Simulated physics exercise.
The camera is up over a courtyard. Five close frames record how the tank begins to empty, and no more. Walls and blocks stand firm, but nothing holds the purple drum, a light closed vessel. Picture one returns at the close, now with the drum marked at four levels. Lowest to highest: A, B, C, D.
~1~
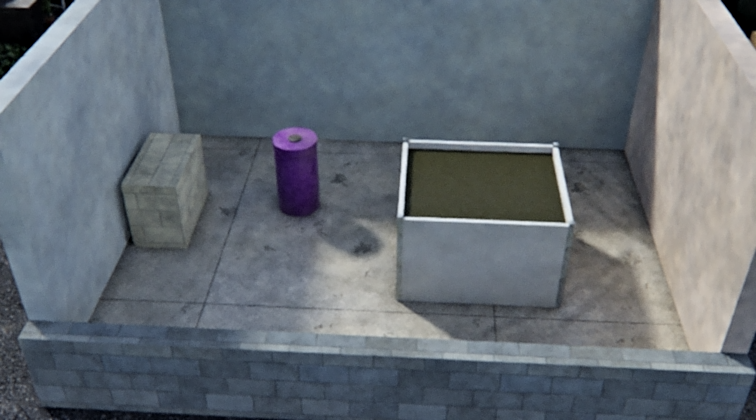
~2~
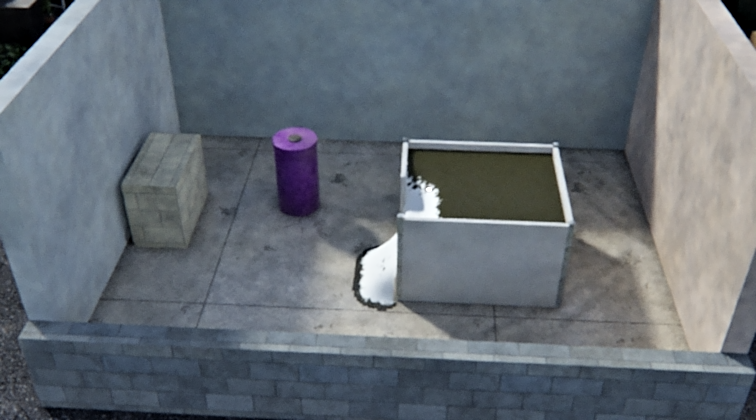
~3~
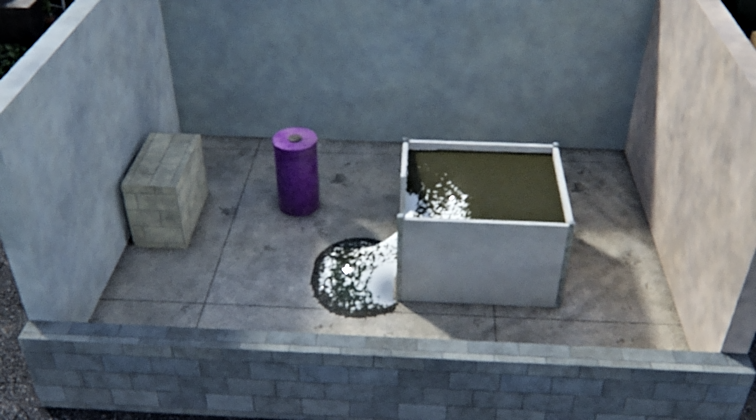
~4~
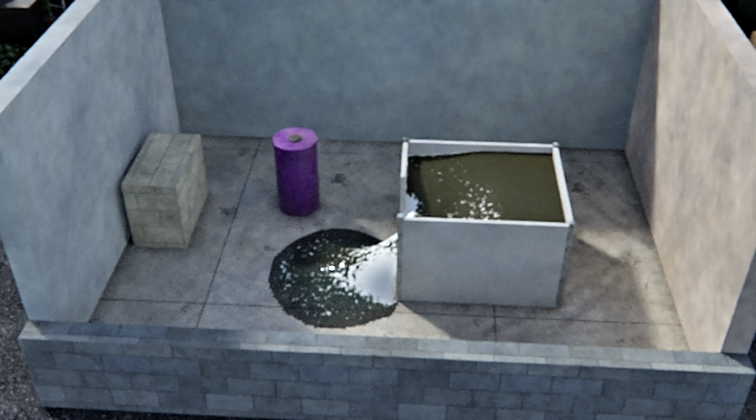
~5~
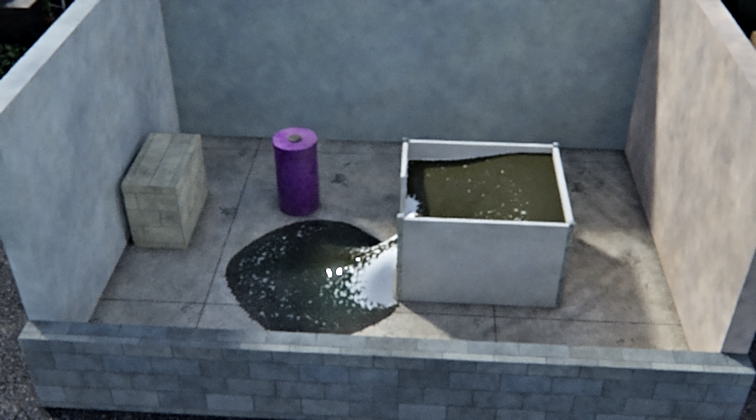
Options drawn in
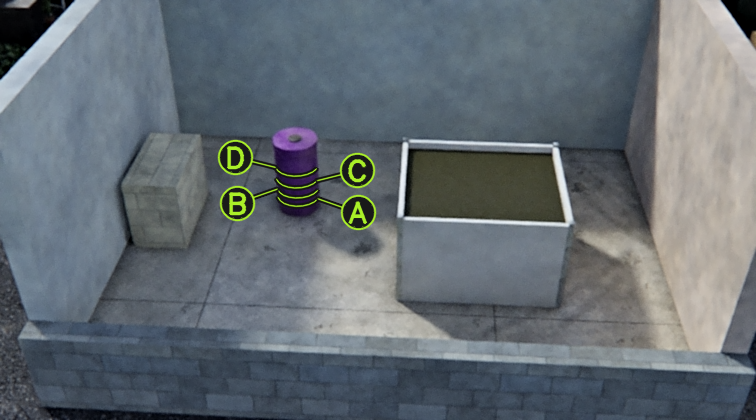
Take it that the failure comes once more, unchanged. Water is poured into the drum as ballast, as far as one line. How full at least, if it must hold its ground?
That is mark A.
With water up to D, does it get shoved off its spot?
No, that is safe.
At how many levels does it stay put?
All four.
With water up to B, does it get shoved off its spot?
No.
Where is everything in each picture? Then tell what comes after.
The first frame shows lid of the purple drum at (295, 138); tank full, its middle at (482, 186).
In the second frame, 2 % of the ground under water, its edge towards the drum at (364, 259).
In the third frame, 4 % of the ground under water, its edge towards the drum at (342, 245).
In the fourth frame, 7 % of the ground under water, its edge towards the drum at (310, 238).
The fifth frame shows lid of the purple drum at (295, 138); 11 % of the ground under water, its edge towards the drum at (295, 227).
In lime, A at (295, 206); B at (295, 198); C at (294, 187); D at (293, 176); from the bottom up A, B, C, D.
Choosing A, it shifts by a finger or two and stays.
Choosing B, it does not move.
Choosing C, it does not move.
Choosing D, it does not move.
